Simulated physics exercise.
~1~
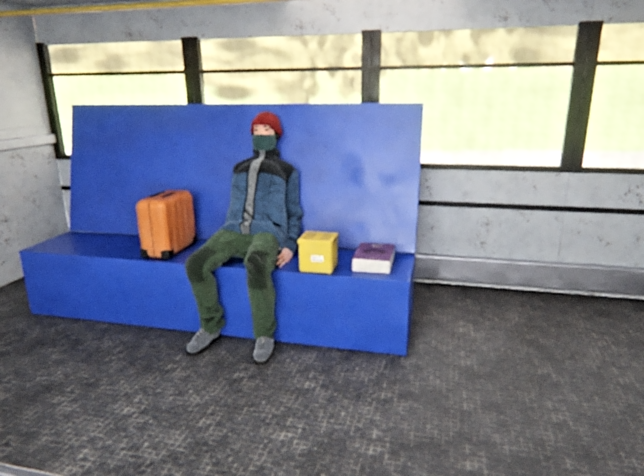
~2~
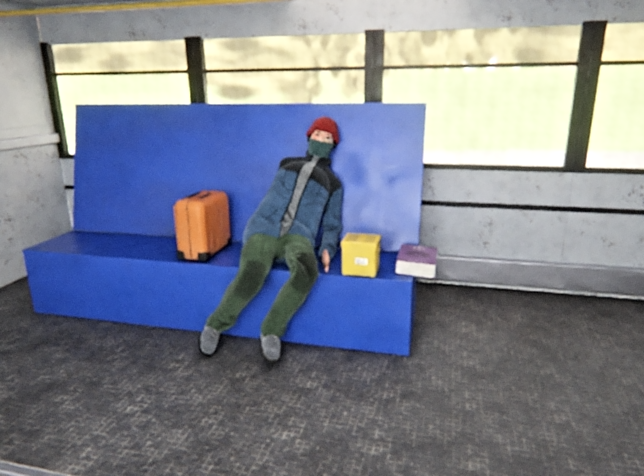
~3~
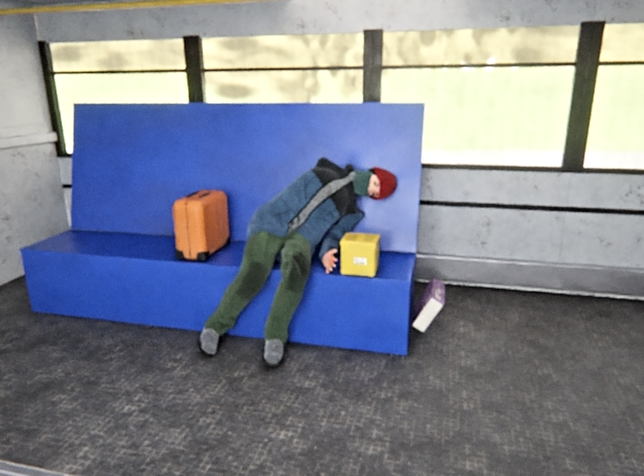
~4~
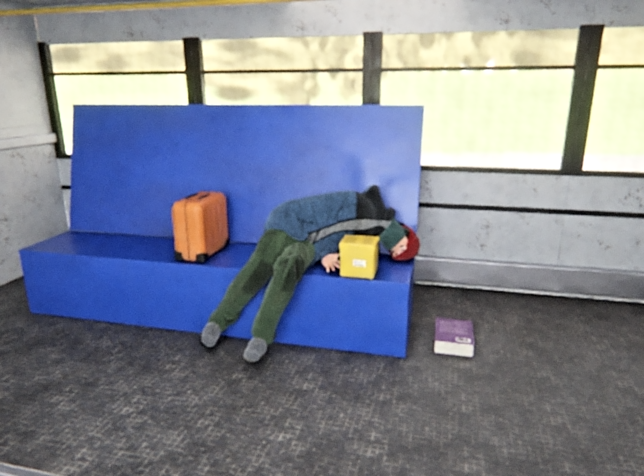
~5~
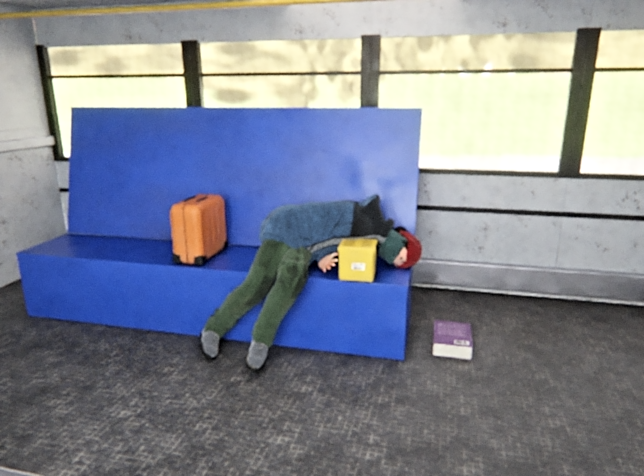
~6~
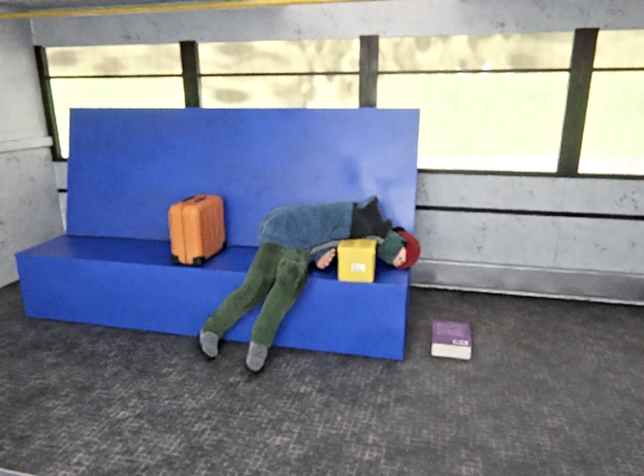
A person in a red hat, blue jacket and green trousers sits slumped on a long blue bench inside a tram, seen from the front by a slightly swaying camera. An orange case stands to the left, with a yellow tub and a purple and white folder to the right. The person and all the luggage shift right, and the folder reaches the bench end. It tips off and lands on the dark floor, while the person topples sideways behind the tub. The person ends up lying still, hips on the seat, with case and tub still aboard.
